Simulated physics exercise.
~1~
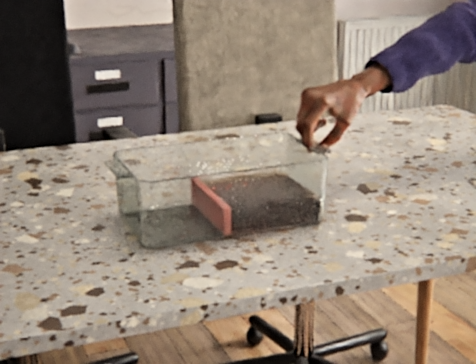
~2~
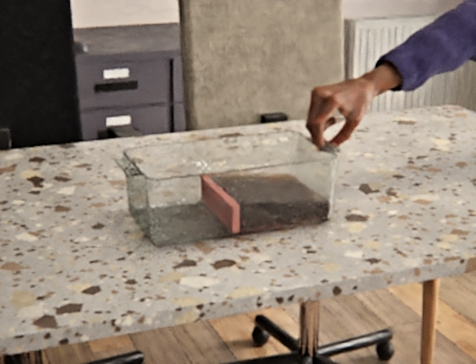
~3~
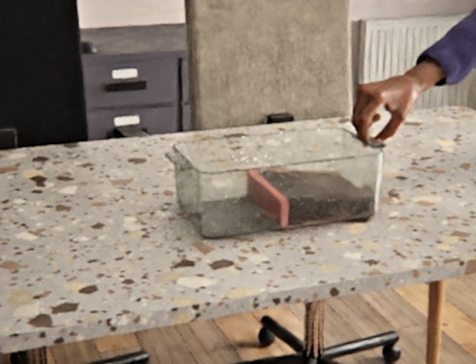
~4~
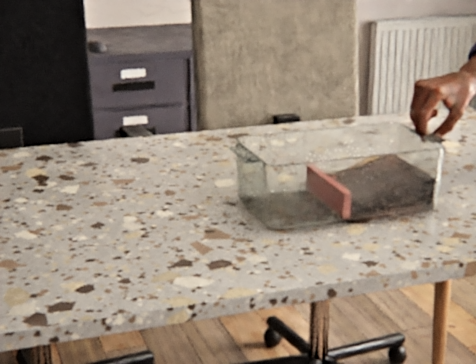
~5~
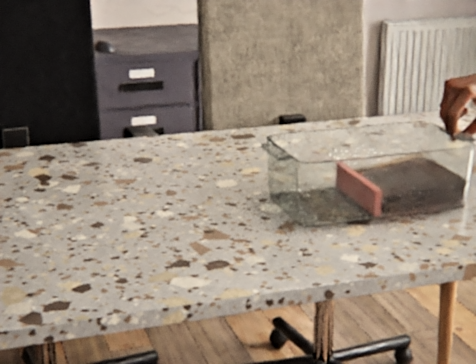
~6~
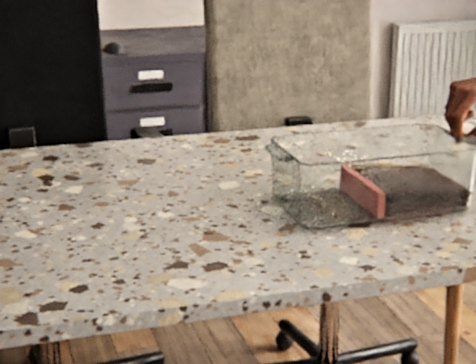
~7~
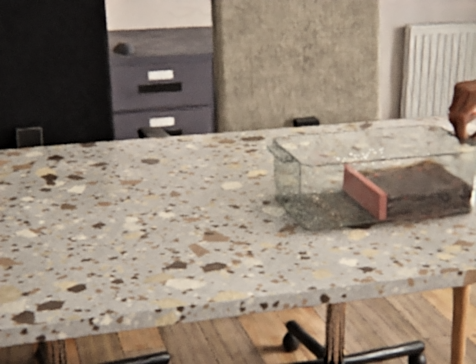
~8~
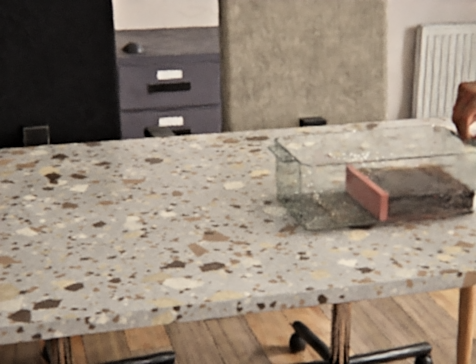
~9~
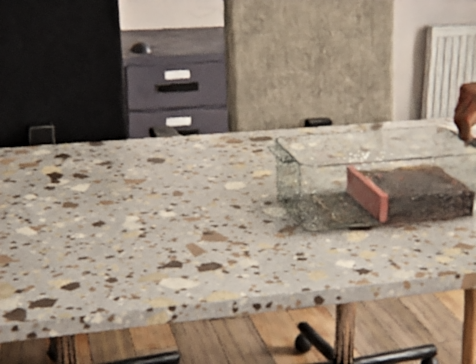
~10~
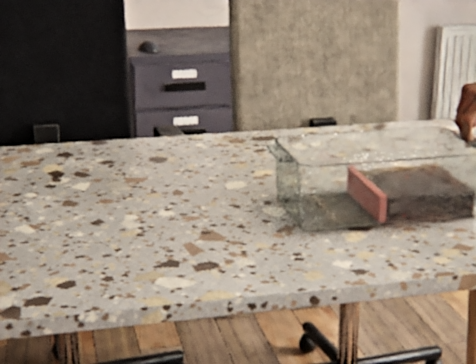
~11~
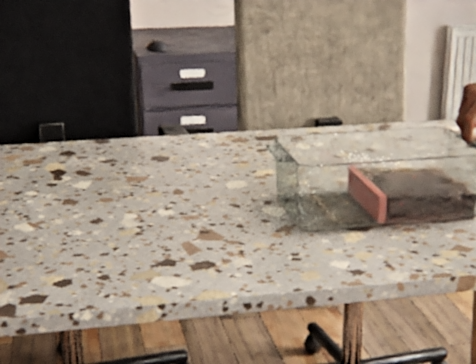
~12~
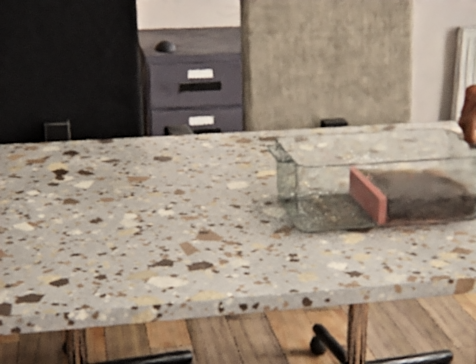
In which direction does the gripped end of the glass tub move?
The gripped end of the tub moves to the right as the hand pulls it along the table.
